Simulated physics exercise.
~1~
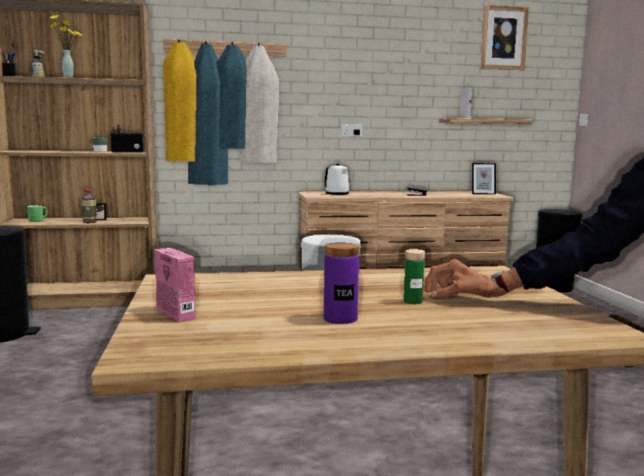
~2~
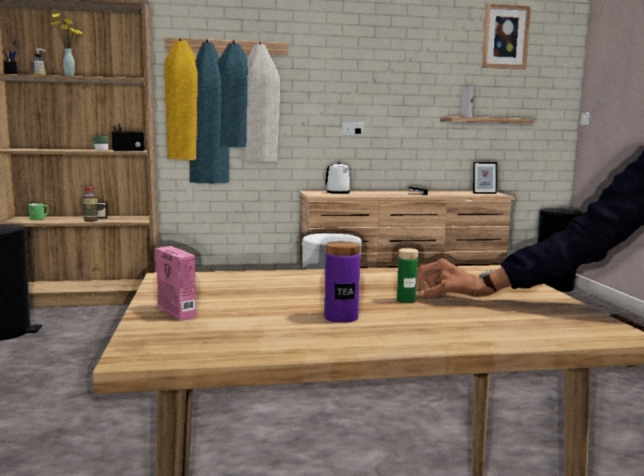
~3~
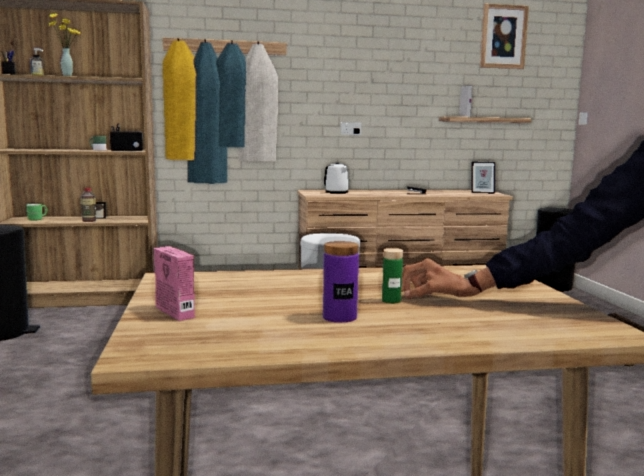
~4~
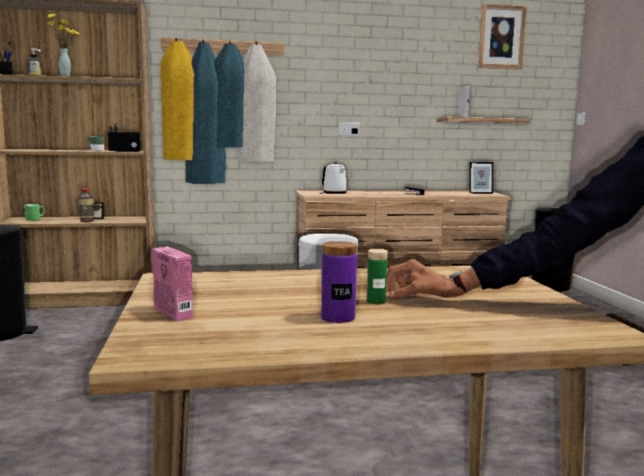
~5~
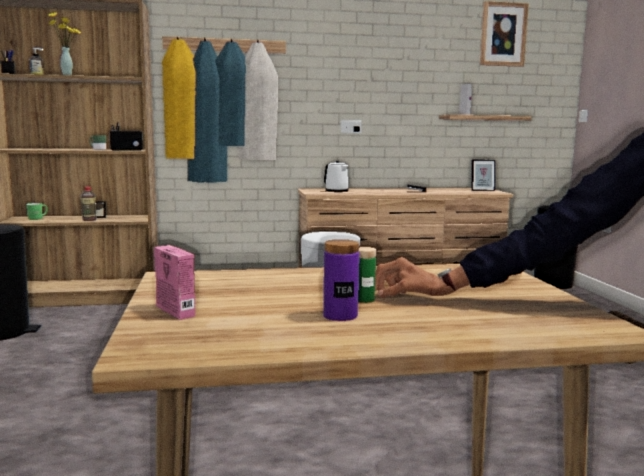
To begin with, a pink packet, a purple jar labelled as tea and a small green shaker stand apart on a wooden table, while a dark-sleeved arm reaches in from the right with its hand beside the shaker. The fingers push the shaker slowly to the left, and it slides along upright. The hand follows steadily, closing the gap to the purple jar. The shaker then passes partly behind the jar's right edge, still standing. At the end it remains upright there with the hand close beside it, while the packet and jar have stayed in place.
